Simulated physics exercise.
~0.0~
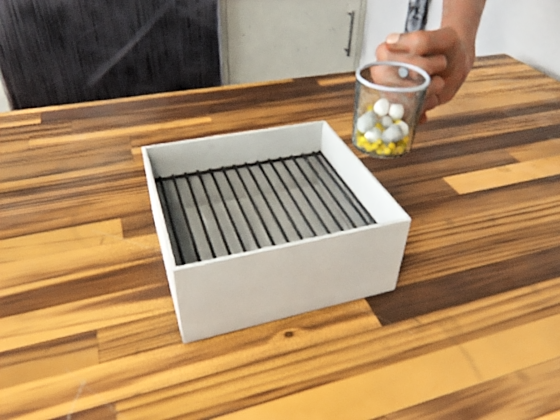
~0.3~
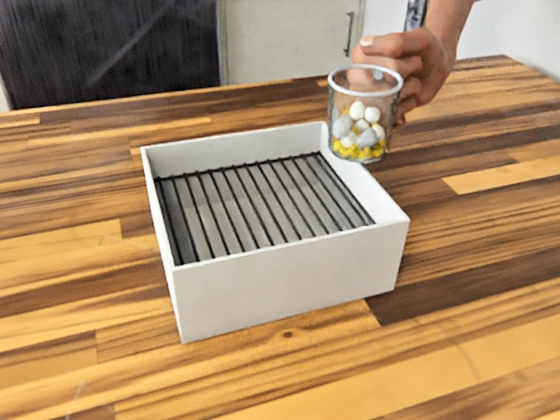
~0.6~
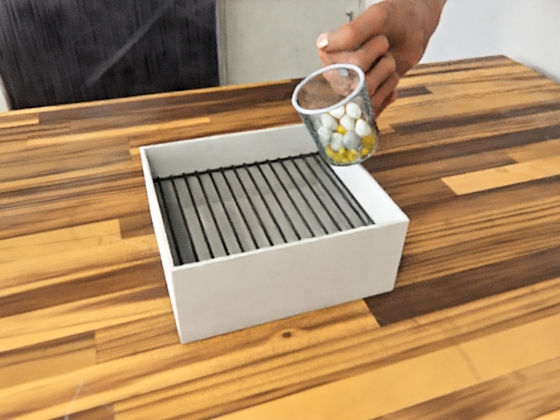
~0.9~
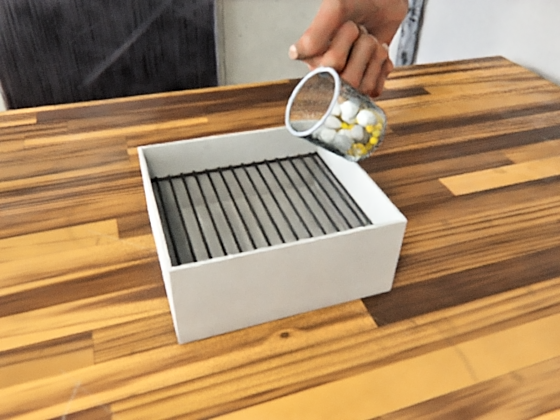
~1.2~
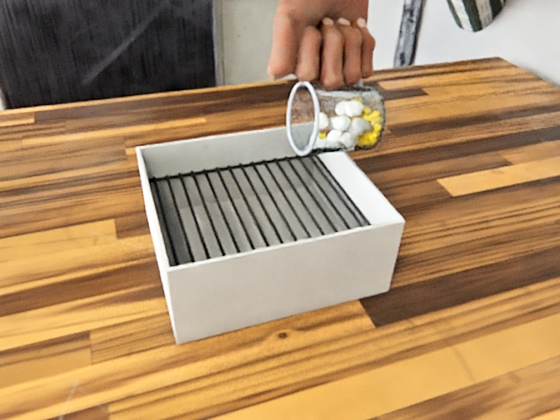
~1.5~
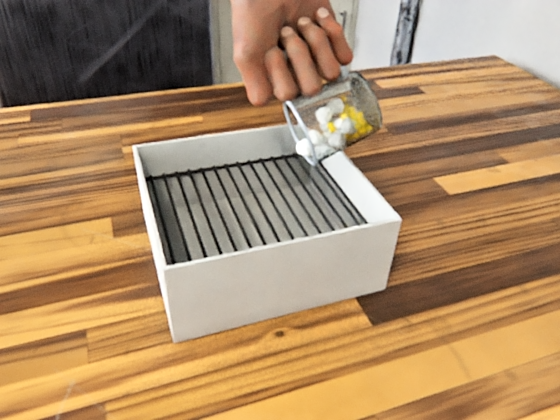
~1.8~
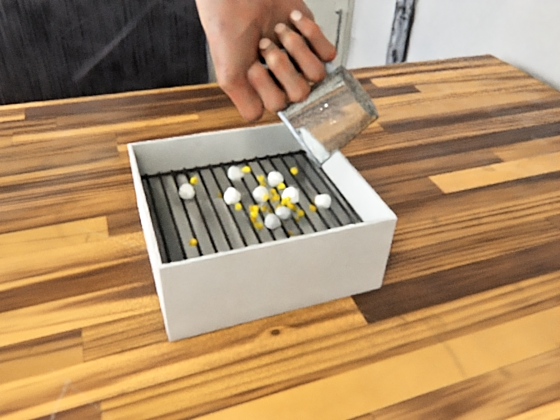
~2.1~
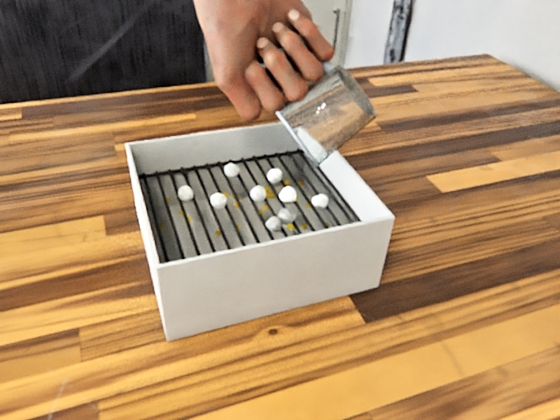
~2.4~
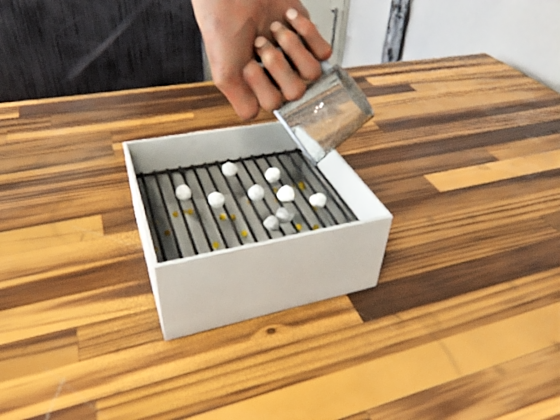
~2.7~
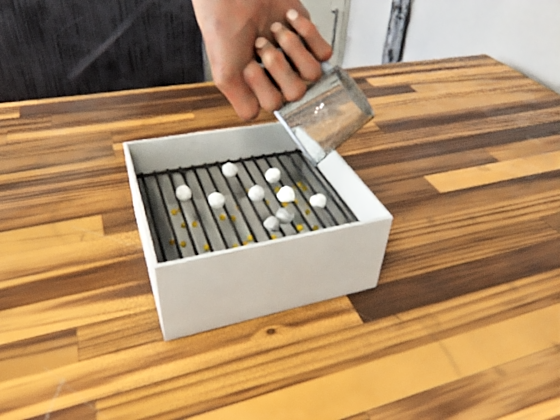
On a wooden table, a hand tips mixed pieces onto wires; only yellow ones fall through.
